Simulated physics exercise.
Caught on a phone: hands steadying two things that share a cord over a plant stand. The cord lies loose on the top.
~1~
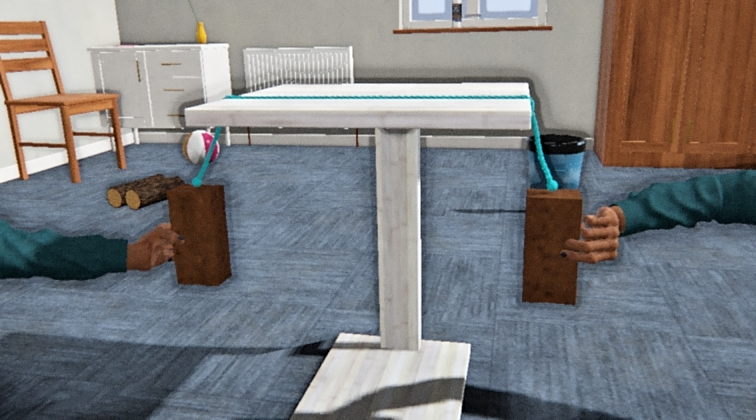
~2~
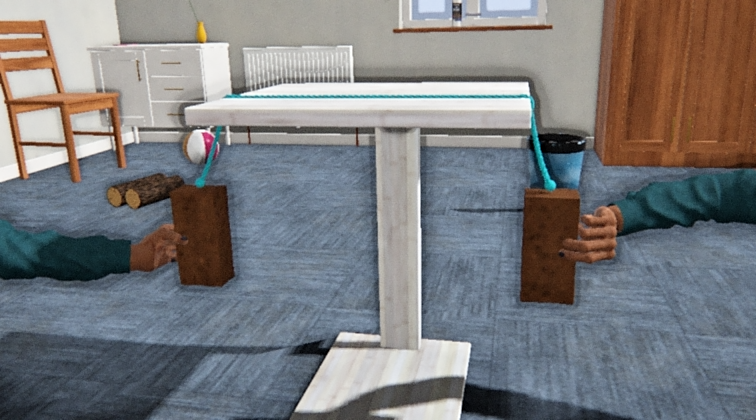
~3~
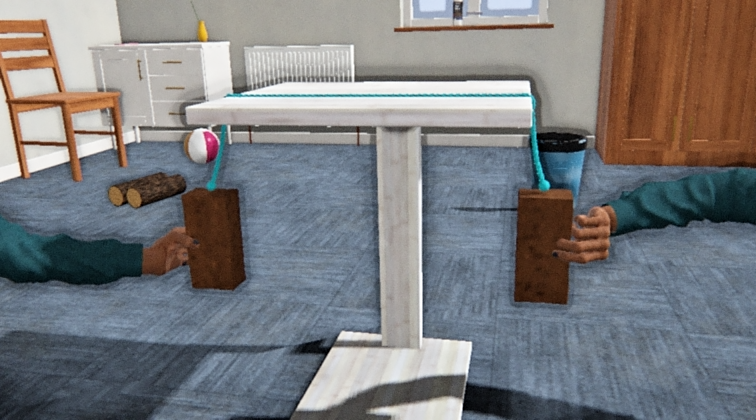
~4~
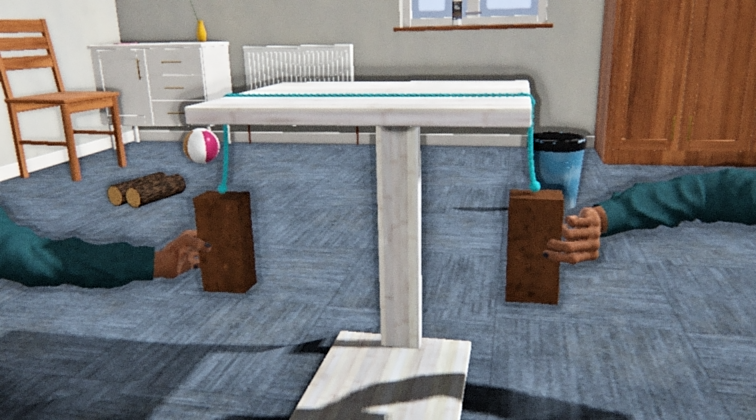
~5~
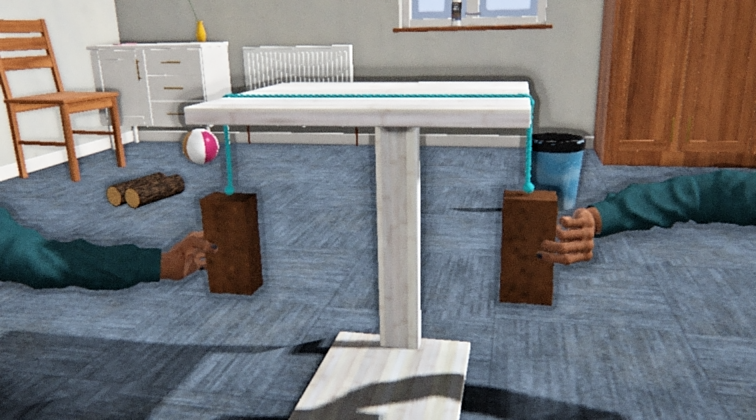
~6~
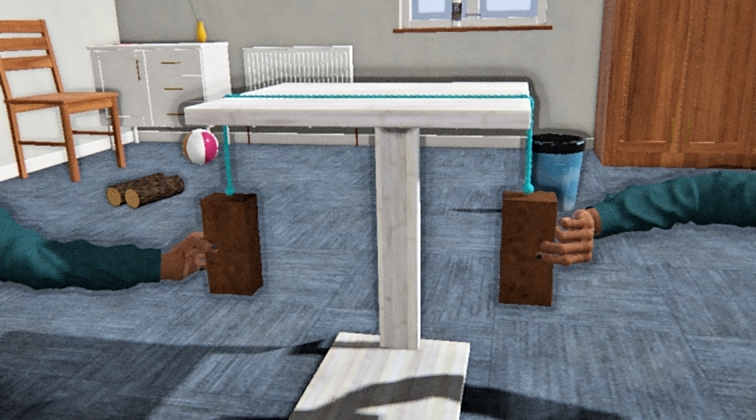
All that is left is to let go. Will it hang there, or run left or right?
The cord hangs still.
Then, 0.66 s after the last picture, left brick hanging as before near (239, 245); right brick hanging as before near (521, 249).
Then, 1.38 s after the last picture, left brick hanging as before near (235, 245); right brick hanging as before near (523, 249).
At rest, left brick hanging as before near (238, 245); right brick hanging as before near (523, 249). The cord keeps its balance.
